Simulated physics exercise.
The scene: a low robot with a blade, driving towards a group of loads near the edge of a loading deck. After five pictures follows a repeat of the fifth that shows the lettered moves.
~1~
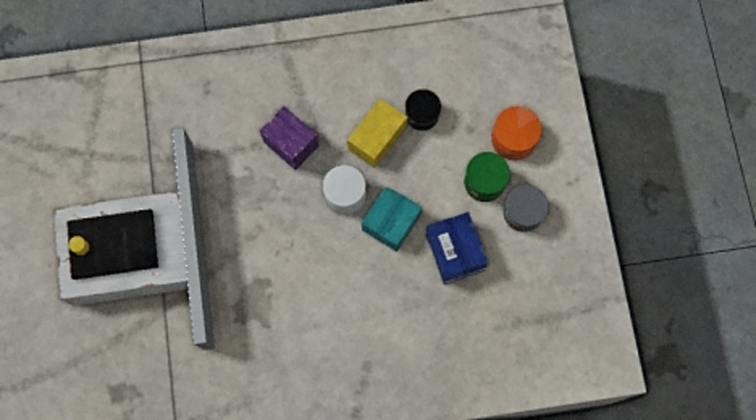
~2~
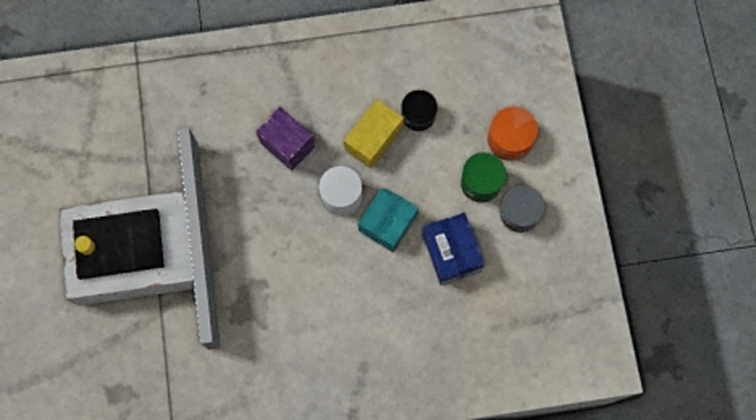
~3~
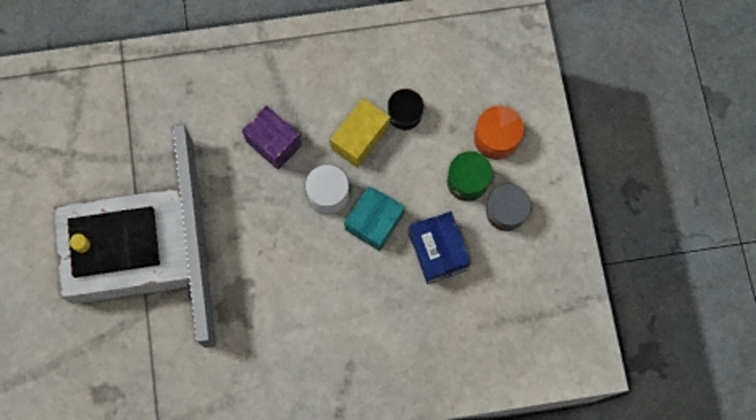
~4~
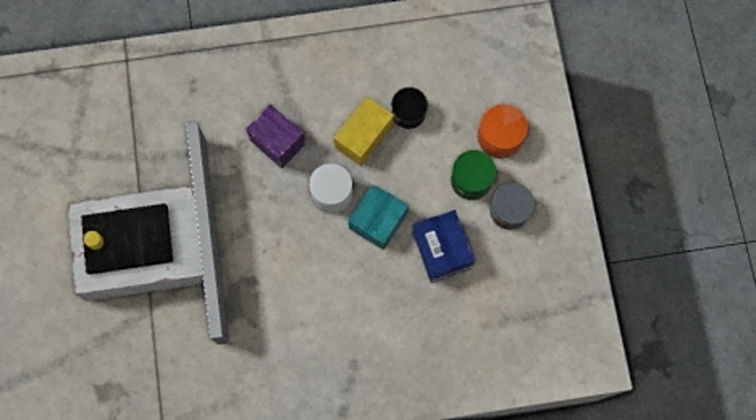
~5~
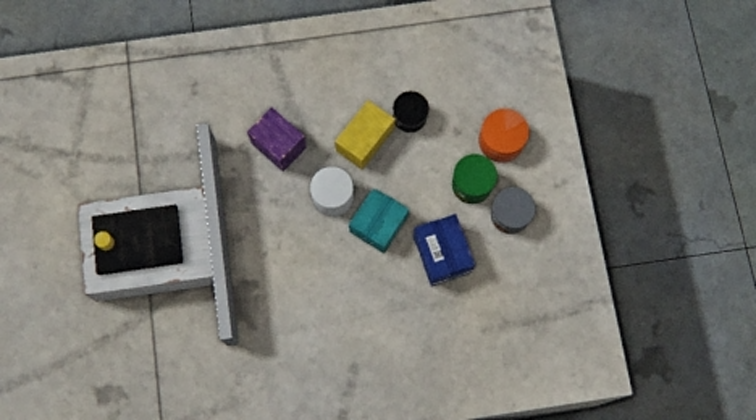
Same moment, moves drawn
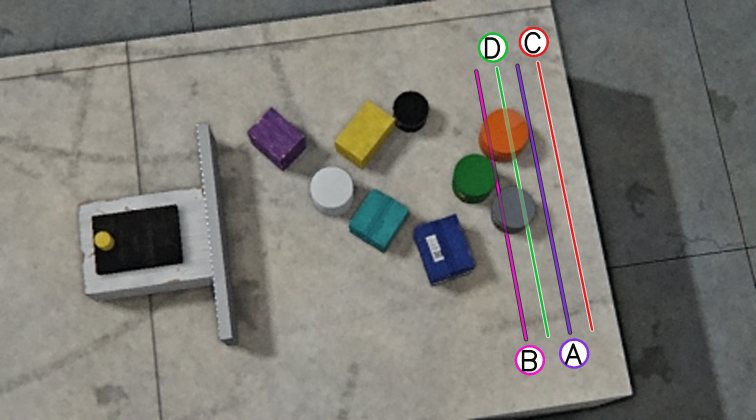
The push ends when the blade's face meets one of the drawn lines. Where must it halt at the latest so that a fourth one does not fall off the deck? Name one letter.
No farther than D.
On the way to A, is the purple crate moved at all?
Yes.
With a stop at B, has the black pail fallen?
By then, no.
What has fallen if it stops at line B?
It is the orange canister.
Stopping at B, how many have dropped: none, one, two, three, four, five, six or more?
By then, one.
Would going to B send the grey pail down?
No.
On the marked copy, A at (543, 195); B at (500, 201); C at (564, 192); D at (522, 198).
Following D. Soon after the start, robot (256, 222); black pail (424, 104); yellow crate (386, 131).
Later, robot (369, 206); orange canister (522, 133); green pail (503, 171).
In the end, robot (455, 194); orange canister over the edge; grey pail (594, 201); one fallen.
As for the rest, A drops four; B is within the limit but short; C drops four.
